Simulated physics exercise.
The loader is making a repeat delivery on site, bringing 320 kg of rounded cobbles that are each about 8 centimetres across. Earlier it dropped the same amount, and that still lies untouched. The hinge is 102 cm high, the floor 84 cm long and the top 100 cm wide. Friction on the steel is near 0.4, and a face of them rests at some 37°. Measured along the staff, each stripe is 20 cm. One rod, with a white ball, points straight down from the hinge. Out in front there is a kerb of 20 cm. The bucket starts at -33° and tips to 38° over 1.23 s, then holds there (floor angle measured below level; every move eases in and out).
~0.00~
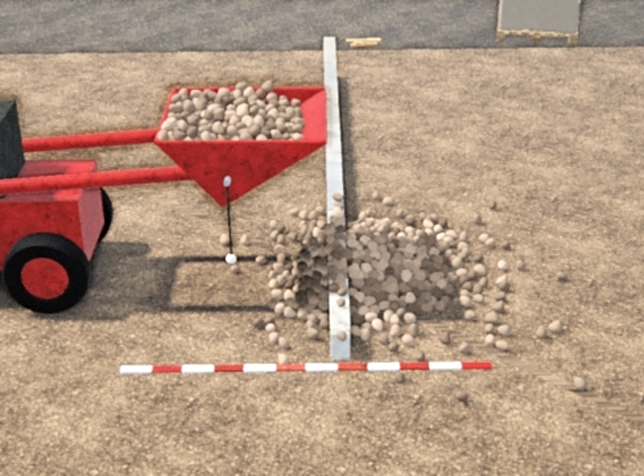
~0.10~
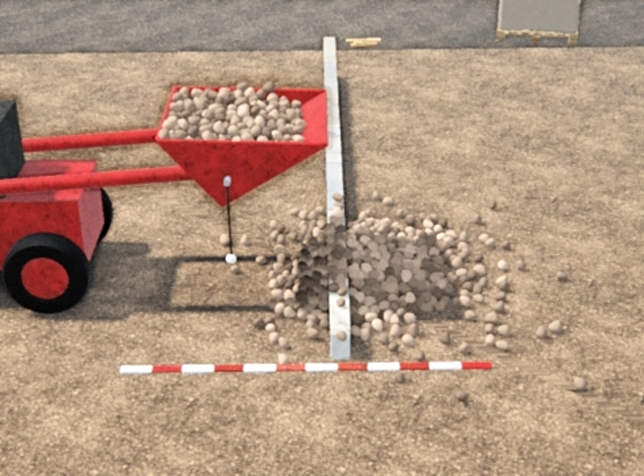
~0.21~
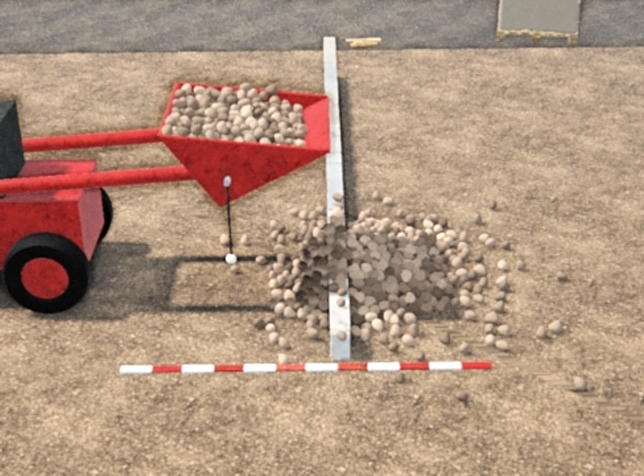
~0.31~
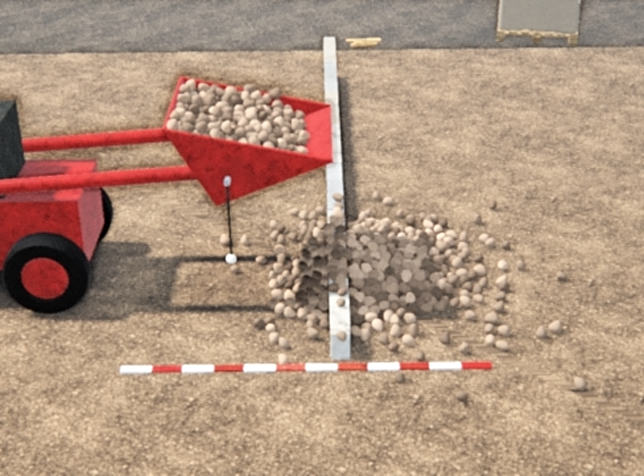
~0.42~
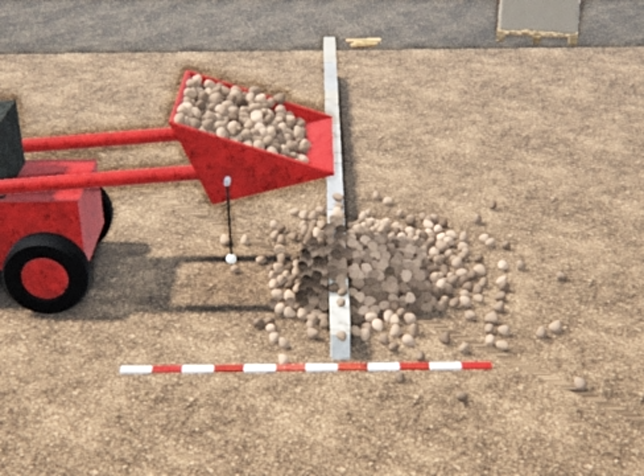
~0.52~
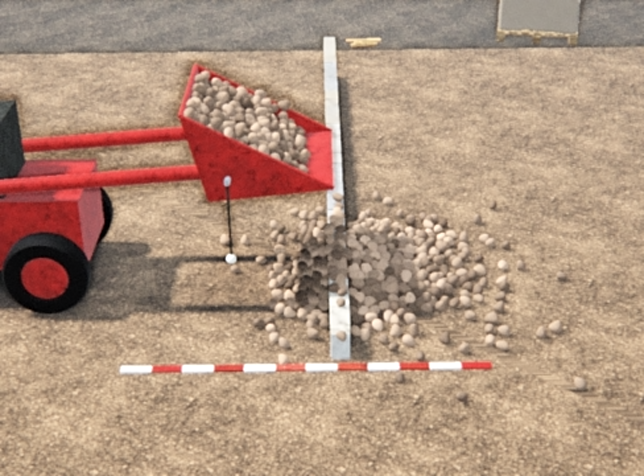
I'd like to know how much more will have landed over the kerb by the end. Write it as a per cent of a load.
Roughly 51 in every hundred.
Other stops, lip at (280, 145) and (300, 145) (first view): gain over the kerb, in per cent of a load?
Near 5 in a hundred first, near 20 in a hundred second.
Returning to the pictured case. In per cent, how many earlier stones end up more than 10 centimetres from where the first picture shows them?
Roughly 10 % of them.
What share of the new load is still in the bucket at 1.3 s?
Close to 50 in a hundred is still held.
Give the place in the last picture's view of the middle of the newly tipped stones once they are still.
In the last view, somewhere near (343, 255).
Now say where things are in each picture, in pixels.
Lip at (327, 142), floor tilted -33°, highest stones at (218, 100). The earlier load is highest near (335, 253), 27 cm above ground level, 29 % on this side of the kerb, 71 % over the kerb, in the first frame.
Lip at (328, 145), floor tilted -32°, highest stones at (219, 99); the stones move at 0.1 m/s on average, in the second frame.
The bucket is at -28°, its lip at (330, 151); the top of the load is at (201, 101); the stones move at 0.2 m/s on average, in the third frame.
Lip at (333, 161), floor tilted -22°, highest stones at (192, 96); the stones move at 0.3 m/s on average, in the fourth frame.
The bucket is at -14°, its lip at (334, 174); the top of the load is at (198, 91); the stones move at 0.3 m/s on average, in the fifth frame.
Lip at (334, 188), floor tilted -6°, highest stones at (204, 87); the stones move at 0.4 m/s on average, in the sixth frame.
After 0.9 s the floor is at 27°; in per cent of one load, 100 in the bucket, 29 on this side of the kerb, 71 over the kerb; the foremost stones are at (531, 283).
After 1.3 s the floor is at 38°; in per cent of one load, 50 in the bucket, 68 on this side of the kerb, 82 over the kerb; the foremost stones are at (531, 283).
After 1.7 s the floor is at 38°; in per cent of one load, 10 in the bucket, 79 on this side of the kerb, 111 over the kerb; the foremost stones are at (531, 283).
After 4.2 s the floor is at 38°; in per cent of one load, 0 in the bucket, 78 on this side of the kerb, 122 over the kerb; the foremost stones are at (537, 279). Net gain over the kerb, 51.
